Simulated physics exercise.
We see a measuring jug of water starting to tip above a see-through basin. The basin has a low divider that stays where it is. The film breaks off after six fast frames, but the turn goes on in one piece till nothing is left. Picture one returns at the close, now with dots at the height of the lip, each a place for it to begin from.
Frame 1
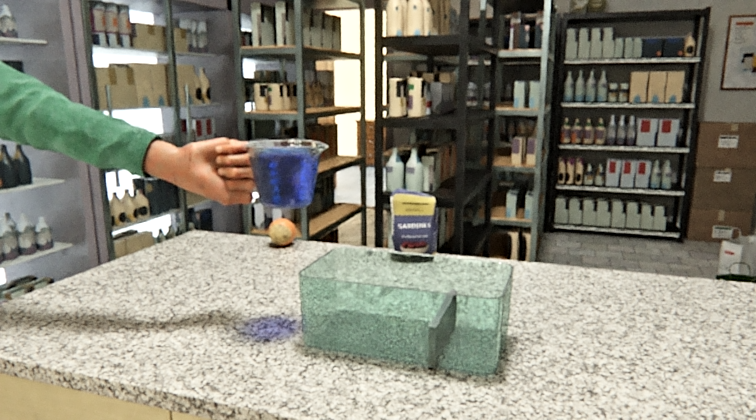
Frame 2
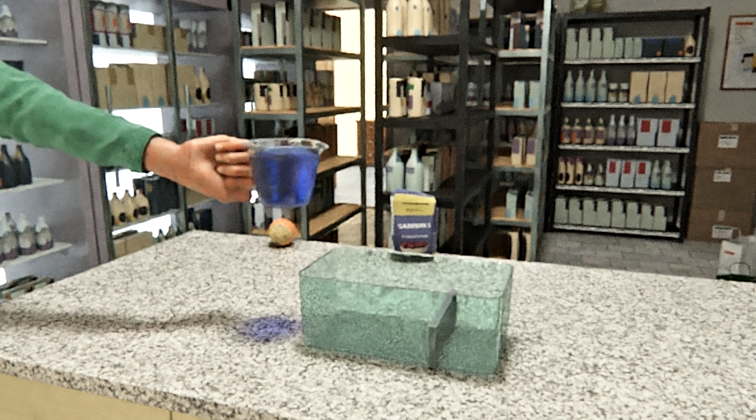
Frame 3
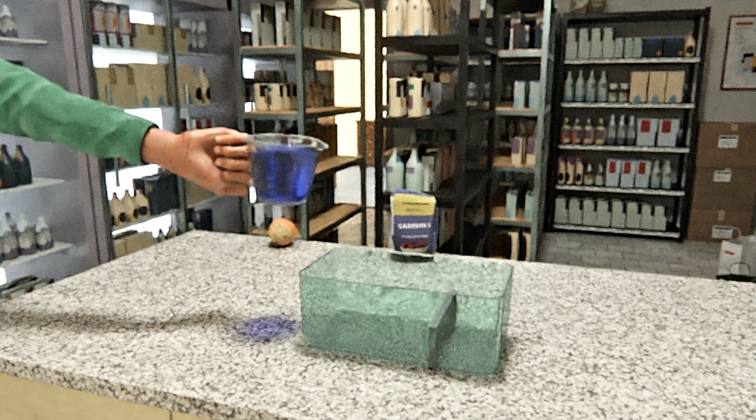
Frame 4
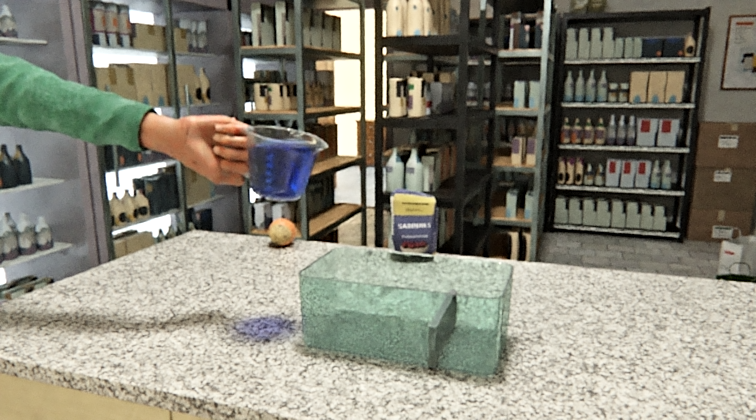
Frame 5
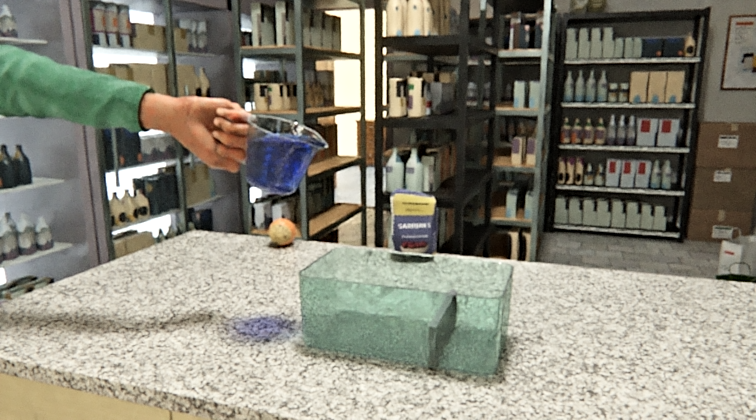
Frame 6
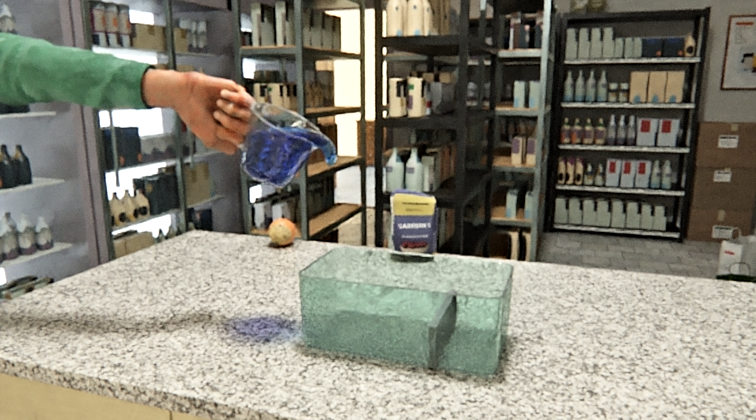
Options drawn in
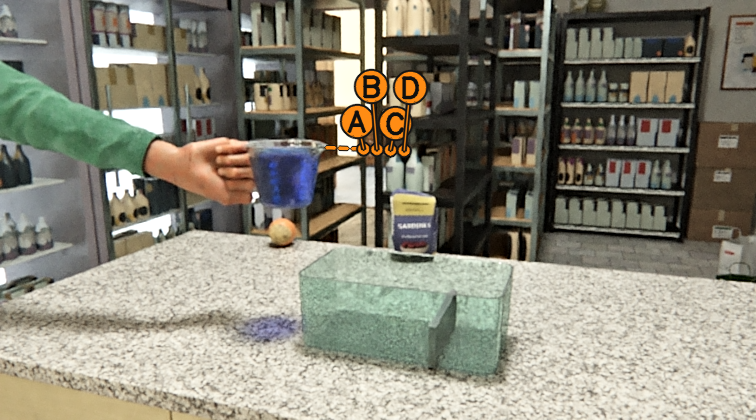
The clip shows a hand in a green sleeve holding a clear measuring jug of blue water above a see-through basin on a speckled counter, gradually tilting it rightward until water comes over the lip.
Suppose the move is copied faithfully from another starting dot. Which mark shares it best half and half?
Best: B.
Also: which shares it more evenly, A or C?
Place C.
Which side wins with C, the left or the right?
The right side.
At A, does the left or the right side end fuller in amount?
The left one.
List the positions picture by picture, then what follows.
Upright, lip at (326, 147); basin from (304, 343) to (498, 374); top of the wall at (444, 306); nothing has left yet, in the first picture.
Upright, lip at (326, 147); nothing has left yet, in the second picture.
Tipped about 5°, lip at (326, 147); nothing has left yet, in the third picture.
Tipped about 11°, lip at (326, 147); nothing has left yet, in the fourth picture.
Tipped about 19°, lip at (326, 147); nothing has left yet, in the fifth picture.
Tipped about 29°, lip at (325, 147); water is over the lip, down to (331, 163), in the sixth picture.
In orange, A at (363, 149); B at (376, 149); C at (390, 150); D at (404, 150).
With A, about 95 % ends left of the wall and 3 % right of it.
With B, about 56 % ends left of the wall and 41 % right of it; 3 % is lost outside.
With C, about 17 % ends left of the wall and 79 % right of it; 4 % is lost outside.
With D, about 17 % ends left of the wall and 75 % right of it; 8 % is lost outside.
